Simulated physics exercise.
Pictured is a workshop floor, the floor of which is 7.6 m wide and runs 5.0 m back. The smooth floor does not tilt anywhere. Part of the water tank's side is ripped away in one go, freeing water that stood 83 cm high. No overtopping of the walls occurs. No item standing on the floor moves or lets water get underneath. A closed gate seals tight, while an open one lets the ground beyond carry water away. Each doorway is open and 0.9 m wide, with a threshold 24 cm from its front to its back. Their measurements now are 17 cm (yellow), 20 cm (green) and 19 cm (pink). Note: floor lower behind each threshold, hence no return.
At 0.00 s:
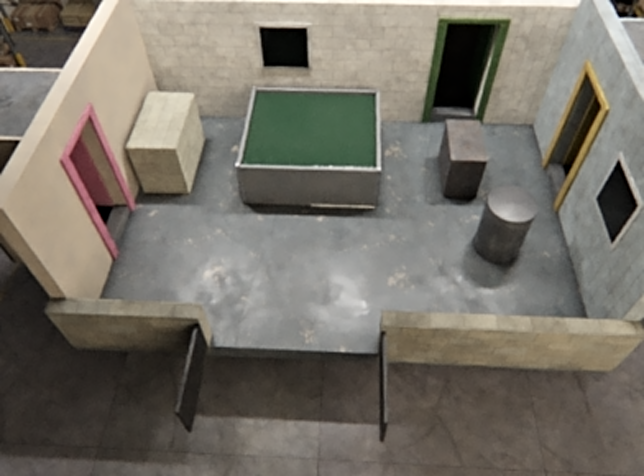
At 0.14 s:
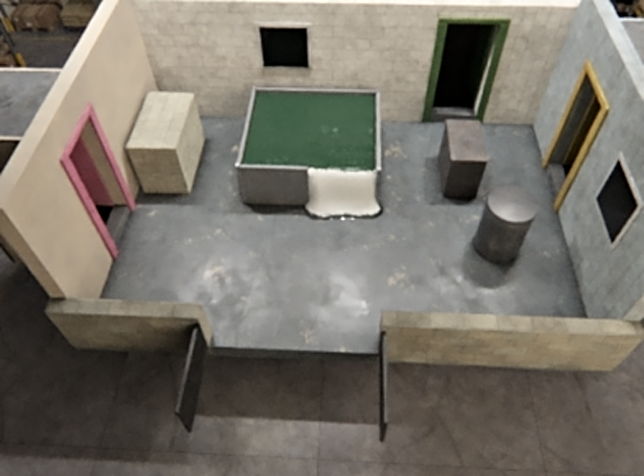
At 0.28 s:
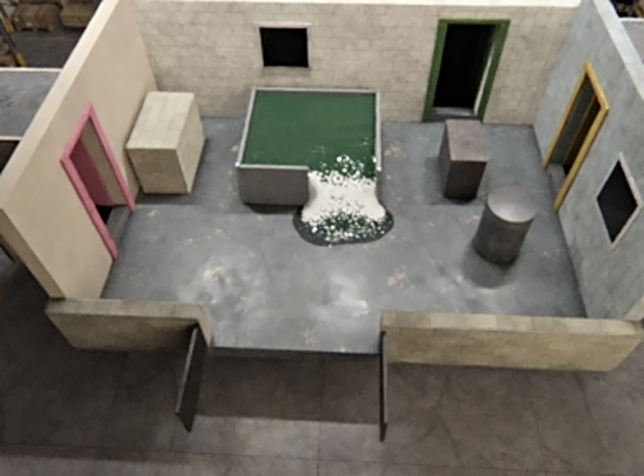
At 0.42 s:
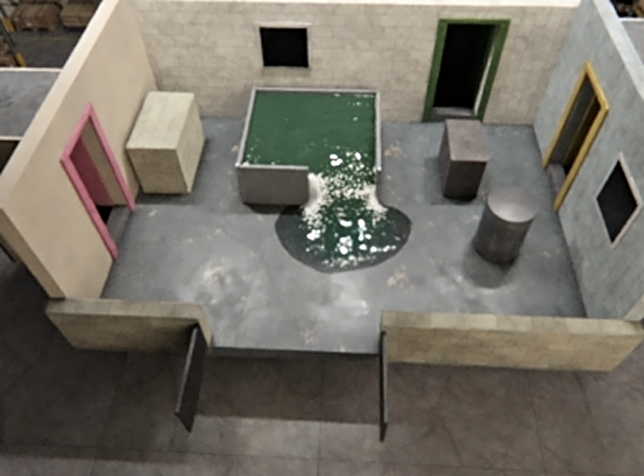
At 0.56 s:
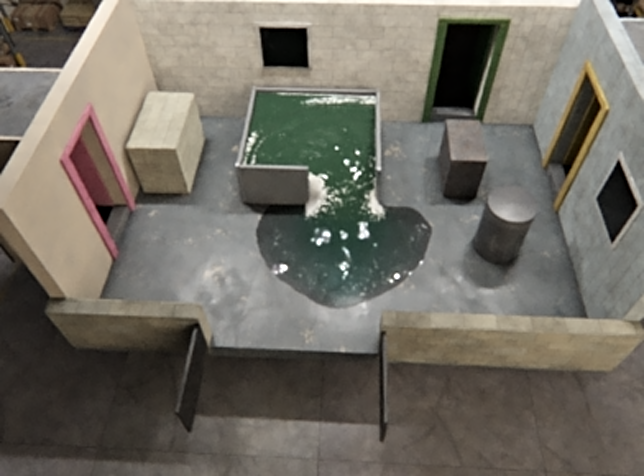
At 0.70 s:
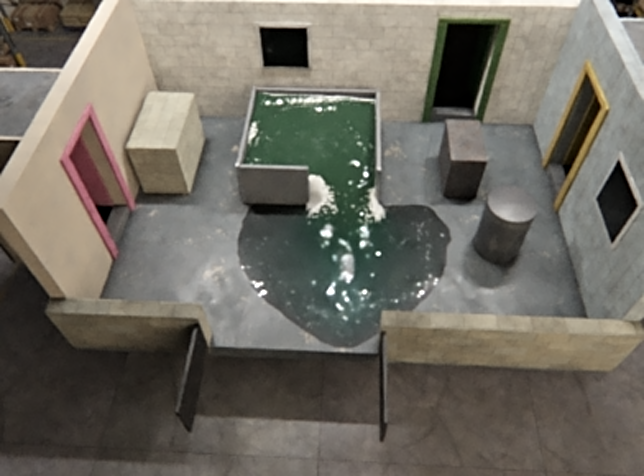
Green water burst through a gap in the front of a raised tank and spread across the gray floor in a widening, foamy pool toward the front opening, while the water inside sank slightly.
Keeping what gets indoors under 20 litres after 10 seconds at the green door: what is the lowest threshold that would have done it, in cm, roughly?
Close to 9.5 cm is just enough.
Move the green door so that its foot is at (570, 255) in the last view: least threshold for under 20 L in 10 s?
10.5 cm.
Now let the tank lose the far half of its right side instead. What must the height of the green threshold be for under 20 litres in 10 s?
Near 26 cm.
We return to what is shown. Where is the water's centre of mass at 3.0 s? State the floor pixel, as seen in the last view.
It lies near (356, 209) in the last picture.
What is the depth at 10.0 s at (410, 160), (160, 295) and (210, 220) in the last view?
Going through the spots in order gives 6, 2 and 2 centimetres.
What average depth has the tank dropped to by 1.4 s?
Around 57 centimetres.
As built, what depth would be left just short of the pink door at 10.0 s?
2.5 cm.
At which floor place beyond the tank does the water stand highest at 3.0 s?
Around pixel (595, 348).
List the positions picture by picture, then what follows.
The water tank at (312, 130) is whole and still, 83 cm deep; the green door at (461, 81) is dry, in the first frame.
The gap is at (342, 194), the front 0.3 m out at (315, 216); the back of the water tank holds 83 cm, in the second frame.
The gap is at (342, 194), the front 0.9 m out at (317, 241); the back of the water tank holds 83 cm, in the third frame.
The gap is at (342, 195), the front 1.4 m out at (318, 267); the back of the water tank holds 83 cm, in the fourth frame.
The front is at (327, 302), 2.1 m from the gap at (342, 195); 4.2 m2 of floor is wet, 77 cm left at the back, in the fifth frame.
The front is at a hidden place, 2.7 m from the gap at (342, 195); 6.5 m2 of floor is wet, 70 cm left at the back; the green door at (461, 81), 3.2 m from the gap, is still 2.6 m from the nearest water, in the sixth frame.
After 1.4 s water covers 35 % of the floor, deepest (46 cm) near (353, 210); it has not reached the green door.
After 3.0 s water covers 50 % of the floor, deepest (36 cm) near (595, 348); it has not reached the green door.
After 10.0 s water covers 95 % of the floor, deepest (12 cm) near (382, 136); 8 cm at the green door, 0 litres in over its 20 cm threshold.
At the green door as built, the water arrived by 4.2 s and peaked near 12 cm at 5.8 s.
With a threshold of 8 cm, 36 litres would have come in within the 10 s; with 11 cm, 11 litres. So under 20 litres takes about 9.5 cm.
